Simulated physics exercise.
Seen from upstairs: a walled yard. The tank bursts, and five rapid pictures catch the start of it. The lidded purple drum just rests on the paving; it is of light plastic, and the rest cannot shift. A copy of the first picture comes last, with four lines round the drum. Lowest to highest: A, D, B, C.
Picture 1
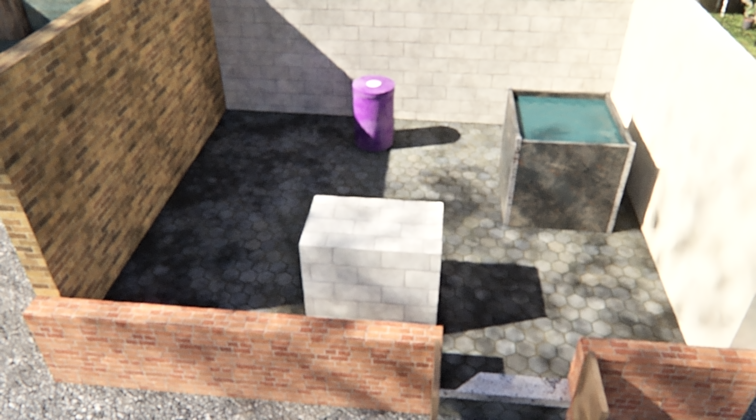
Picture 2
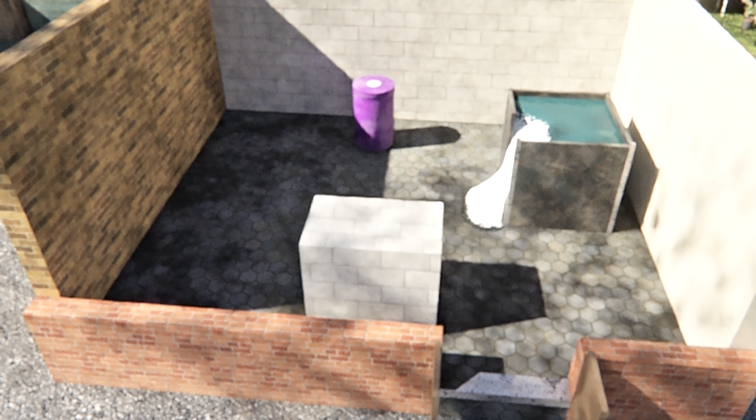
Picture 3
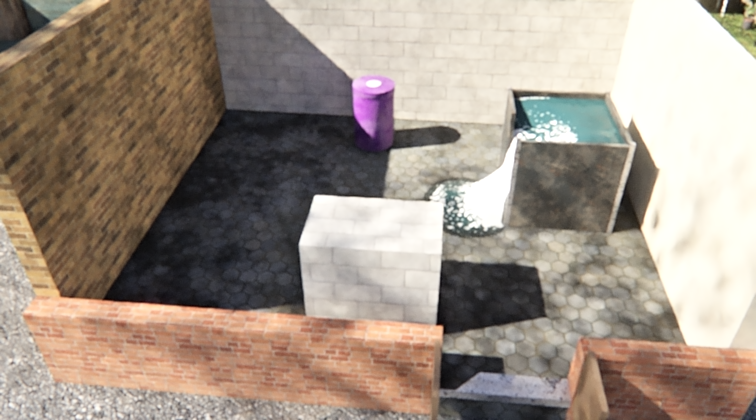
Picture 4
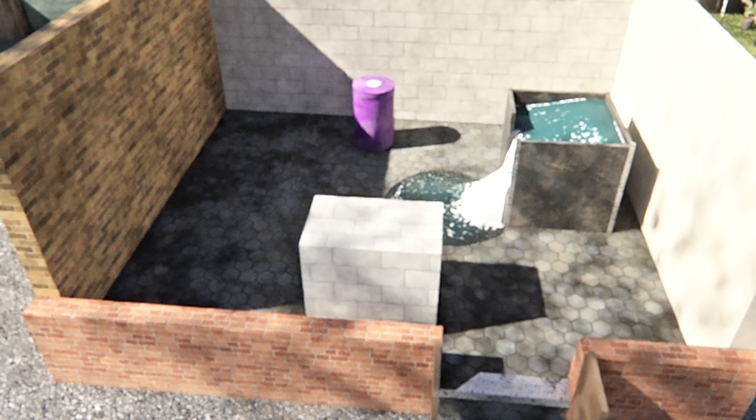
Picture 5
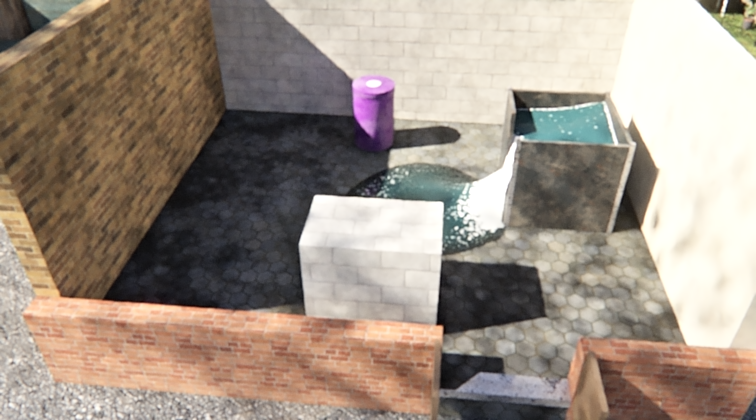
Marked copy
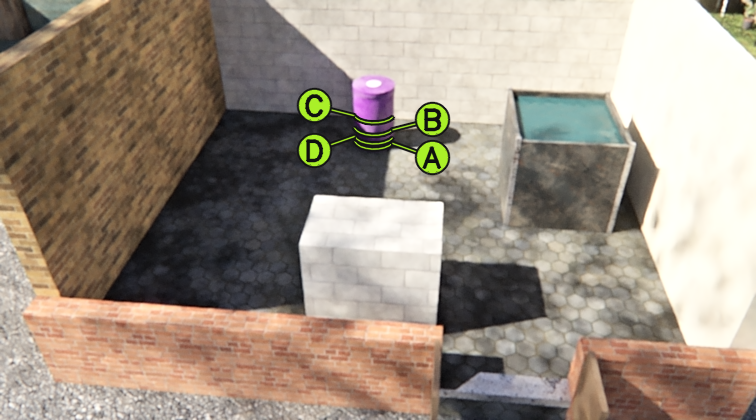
Water pours from the left side of a square tank and spreads leftward across the paved yard.
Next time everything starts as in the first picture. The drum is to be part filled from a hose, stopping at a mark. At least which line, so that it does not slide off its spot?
Use level D.
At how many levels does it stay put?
Three.
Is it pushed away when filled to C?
No, that is safe.
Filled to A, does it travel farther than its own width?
Yes, clearly.
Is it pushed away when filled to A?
Yes, that goes wrong.
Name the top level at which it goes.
That would be A.
In lime, A at (372, 149); B at (371, 135); C at (371, 122); D at (372, 143); from the bottom up A, D, B, C.
For level A, it is pushed about twice its own width away.
For level B, it does not move.
For level C, it does not move.
For level D, it does not move.
